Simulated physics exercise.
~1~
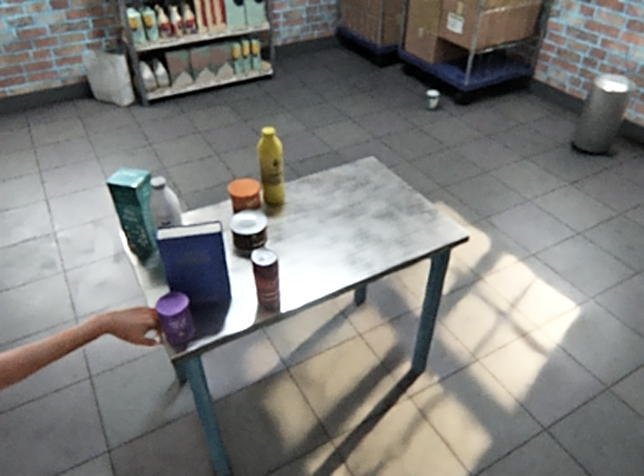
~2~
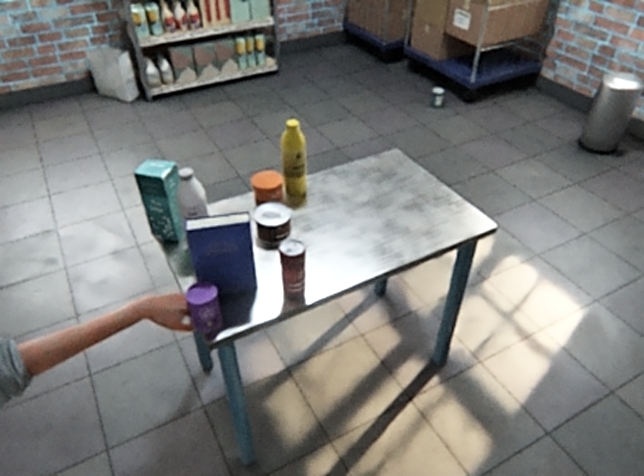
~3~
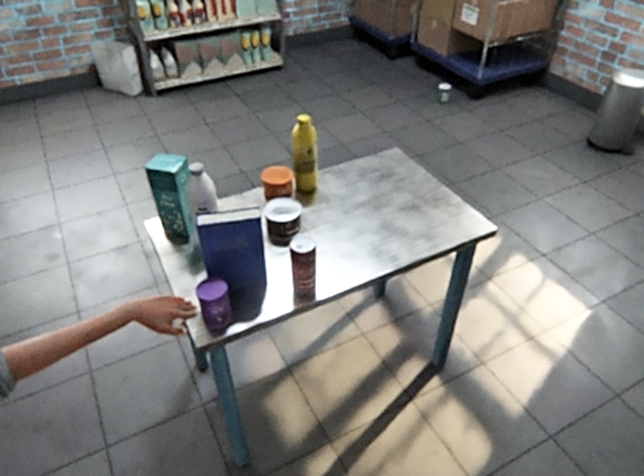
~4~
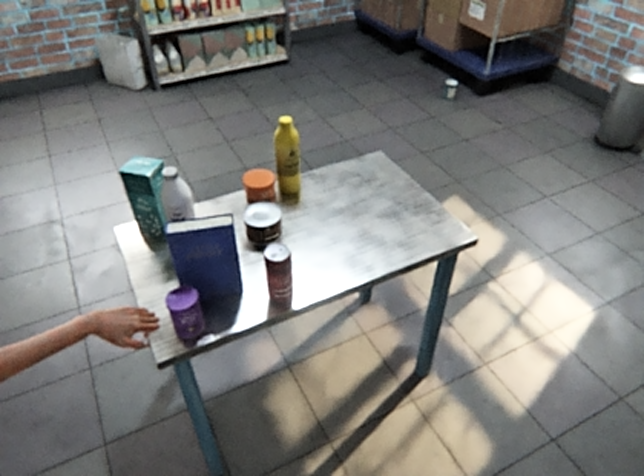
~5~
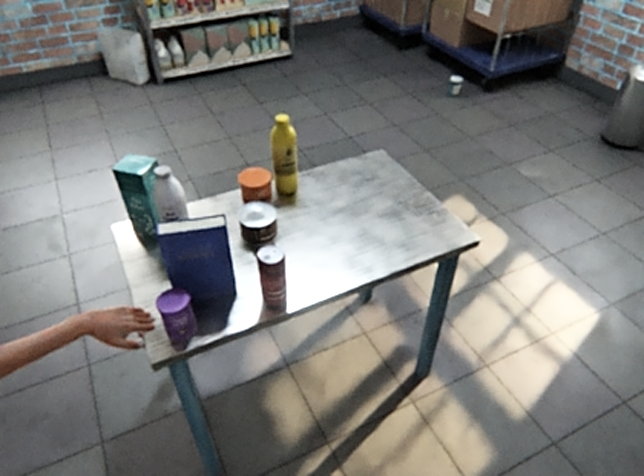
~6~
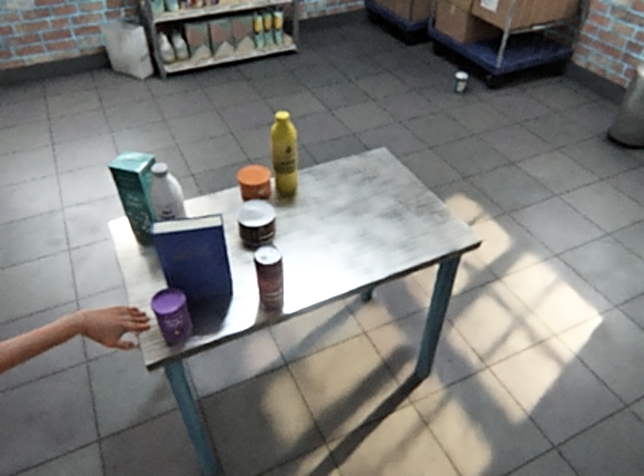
A side table holding eight mixed items, including a purple tin, blue book and yellow bottle, shifts slightly right in view and then back left, while a hand at the tin draws back a little and hovers nearby; everything ends upright on the tabletop.
